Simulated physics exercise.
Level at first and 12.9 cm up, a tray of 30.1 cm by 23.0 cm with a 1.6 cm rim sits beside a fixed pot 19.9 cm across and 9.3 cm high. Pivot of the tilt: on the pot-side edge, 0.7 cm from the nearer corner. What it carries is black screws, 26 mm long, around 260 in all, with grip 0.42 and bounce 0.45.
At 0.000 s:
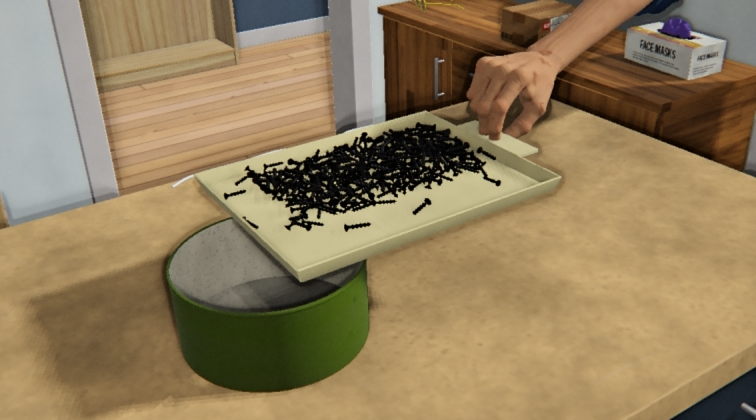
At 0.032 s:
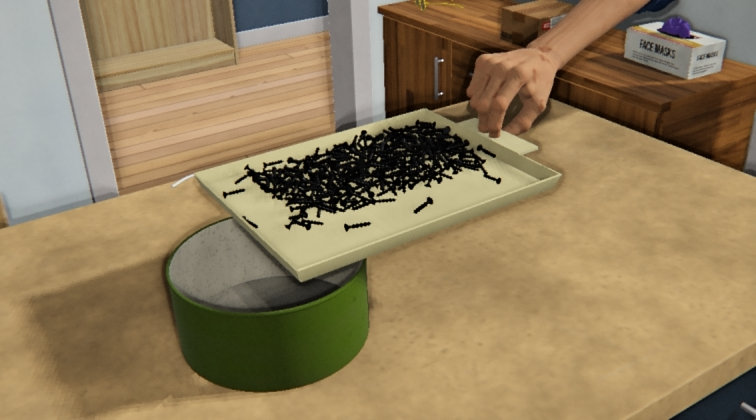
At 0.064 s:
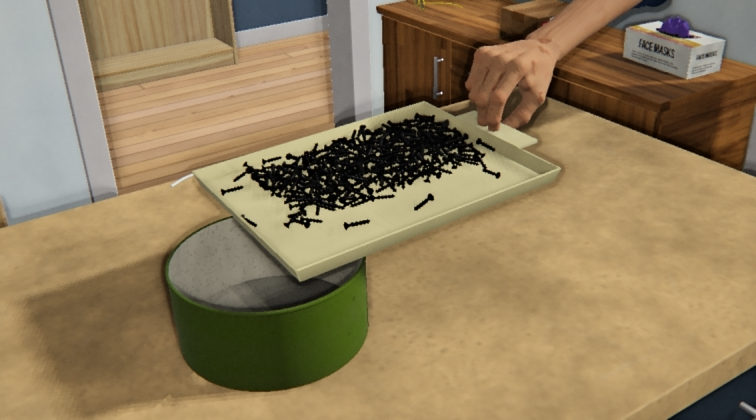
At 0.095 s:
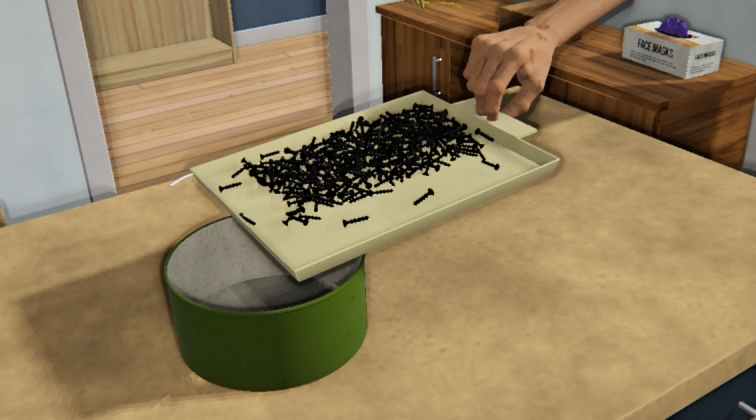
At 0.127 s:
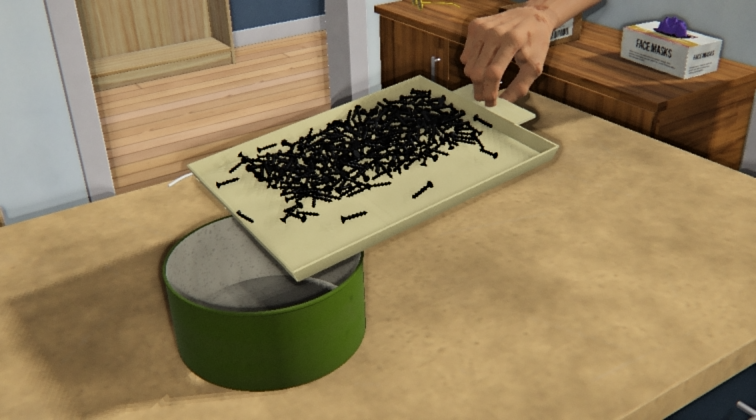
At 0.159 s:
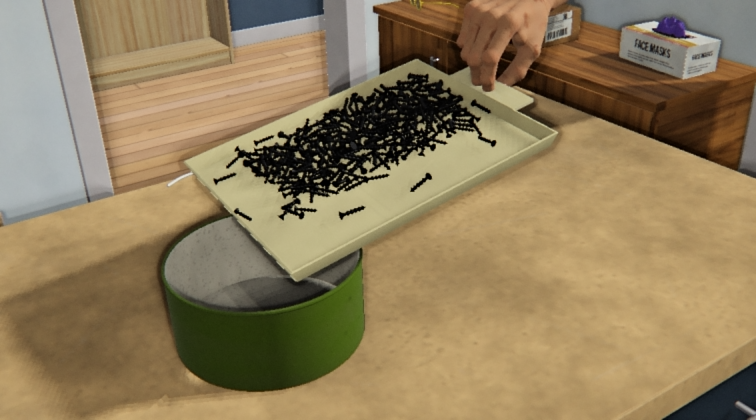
A hand lifts the handle end of a tray of black screws beside a green pot.
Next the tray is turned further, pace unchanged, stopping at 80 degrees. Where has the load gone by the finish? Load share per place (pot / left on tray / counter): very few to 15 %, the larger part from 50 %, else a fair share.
Pot: Very few; left on the tray: Very few; counter: The larger part.
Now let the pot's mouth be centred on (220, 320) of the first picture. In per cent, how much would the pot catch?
The share would be some 95 per cent.
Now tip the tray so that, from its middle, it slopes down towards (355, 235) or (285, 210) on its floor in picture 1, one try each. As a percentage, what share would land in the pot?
Some 0 and 60 per cent.
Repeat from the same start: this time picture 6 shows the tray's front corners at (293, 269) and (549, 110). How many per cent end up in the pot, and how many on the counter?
Pot 5 % / counter 95 %.
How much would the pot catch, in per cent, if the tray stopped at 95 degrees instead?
That comes out at some 5 per cent.
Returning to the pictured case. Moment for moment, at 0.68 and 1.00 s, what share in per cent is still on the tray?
Roughly 80 then 0.
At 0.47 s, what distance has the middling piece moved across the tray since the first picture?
About 3 cm.
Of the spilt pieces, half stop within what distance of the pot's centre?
Roughly 22 centimetres.
After 0.47 s, tilt 45 degrees; the tray holds 100 %, the pot 0 %.
After 0.68 s, tilt 68 degrees; the tray holds 80 %, the pot 0 %.
Then, at 1.00 s, tilt 80 degrees; the tray holds 0 %, the pot 5 %.
In the end, at 2.0 s, pot 5 %, tray 0 %, counter 95 %.
